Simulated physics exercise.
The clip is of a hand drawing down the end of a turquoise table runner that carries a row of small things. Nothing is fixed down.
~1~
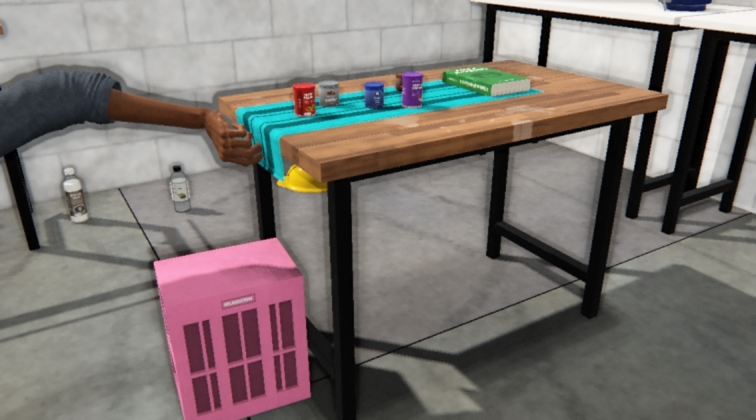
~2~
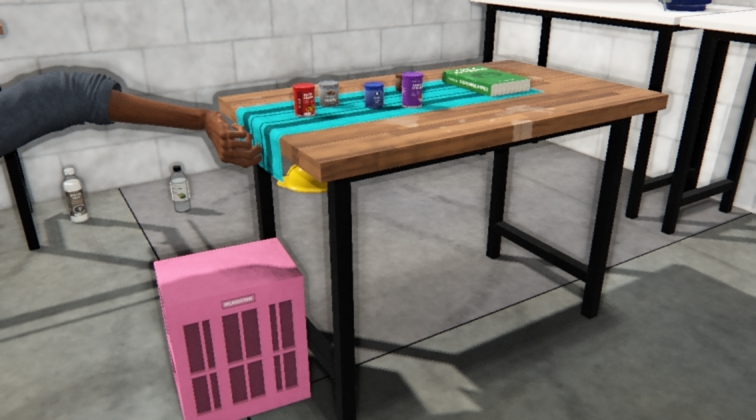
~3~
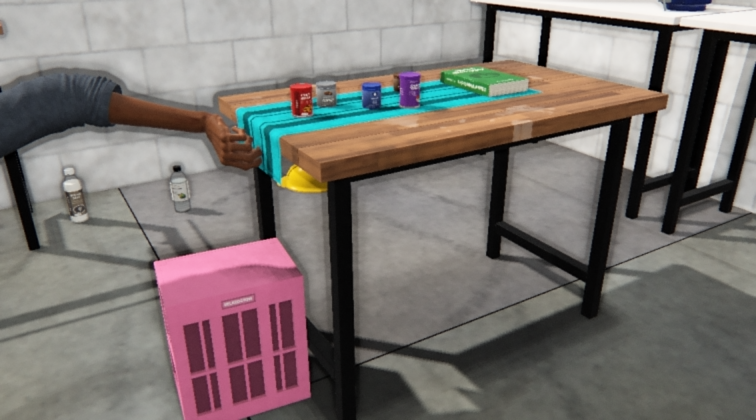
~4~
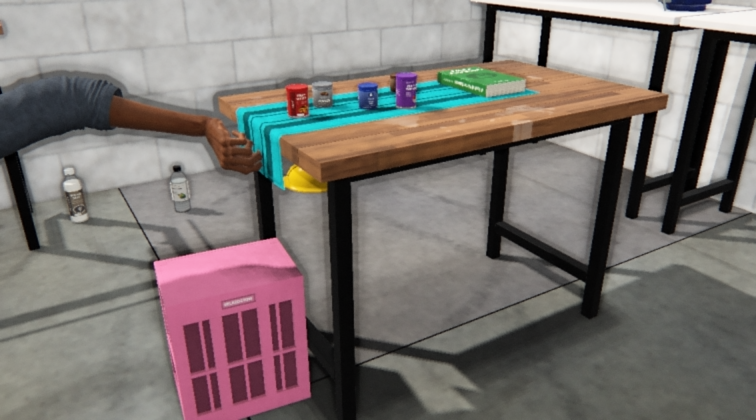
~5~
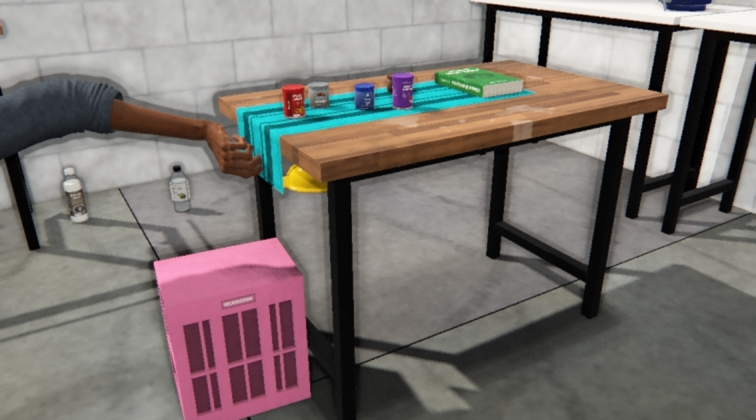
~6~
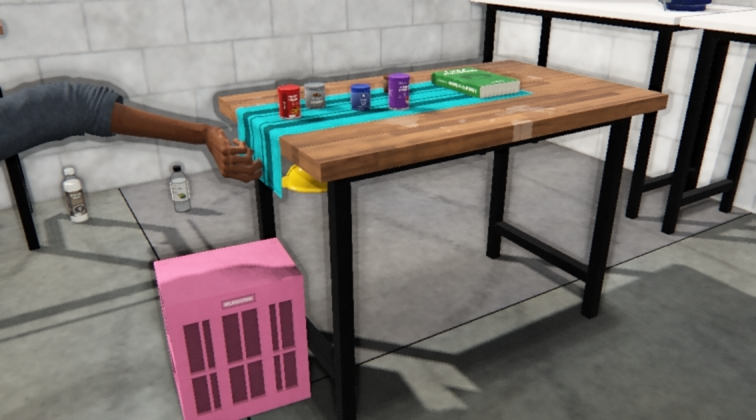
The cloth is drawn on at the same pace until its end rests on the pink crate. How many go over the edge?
Over the edge go two.
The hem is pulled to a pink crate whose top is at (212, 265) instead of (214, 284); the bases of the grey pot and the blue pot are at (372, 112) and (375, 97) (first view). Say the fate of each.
The grey pot keeps its place on top, the blue pot holds on.
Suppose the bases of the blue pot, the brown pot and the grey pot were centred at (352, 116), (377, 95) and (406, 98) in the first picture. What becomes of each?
The blue pot is carried off, the brown pot does not fall, the grey pot stays on.
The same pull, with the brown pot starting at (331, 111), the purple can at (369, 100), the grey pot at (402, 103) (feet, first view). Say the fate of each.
The brown pot is carried off; the purple can survives; the grey pot does not fall.
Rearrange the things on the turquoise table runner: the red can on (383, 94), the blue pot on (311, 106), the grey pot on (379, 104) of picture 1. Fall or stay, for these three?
The red can stays on; the blue pot comes down; the grey pot keeps its place on top.
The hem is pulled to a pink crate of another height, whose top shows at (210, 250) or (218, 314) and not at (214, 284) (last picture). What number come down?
The count: 1 and 3.
Early on, hem near (263, 213); red can gone.
Midway, hem on the crate; red can and grey pot gone.
Finally, hem on the crate; red can and grey pot gone. The workbench loses two.
